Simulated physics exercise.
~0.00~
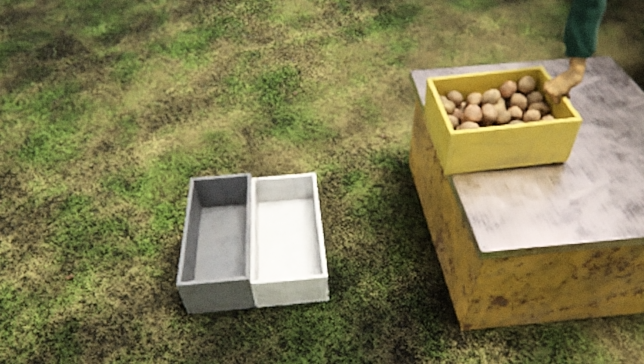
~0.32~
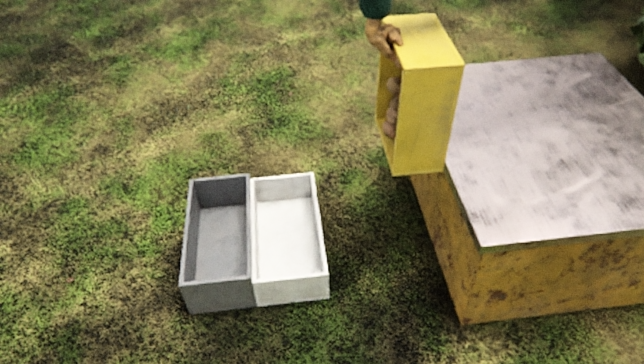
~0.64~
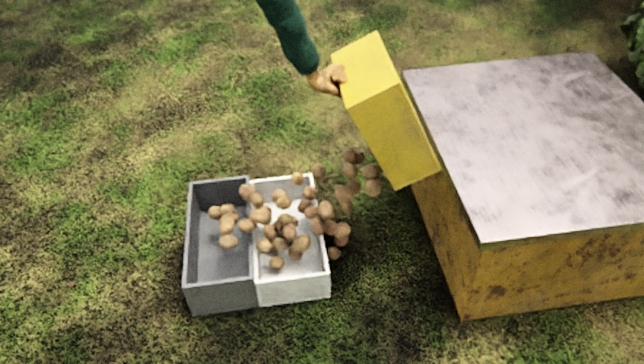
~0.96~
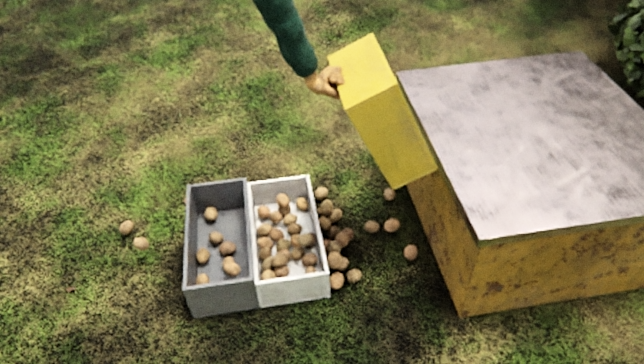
A hand lifted a yellow crate of potatoes off the bench, swung it left and tipped it over, spilling them toward two boxes on the grass; most landed in the white box, some in the grey tub, and others scattered on the ground.
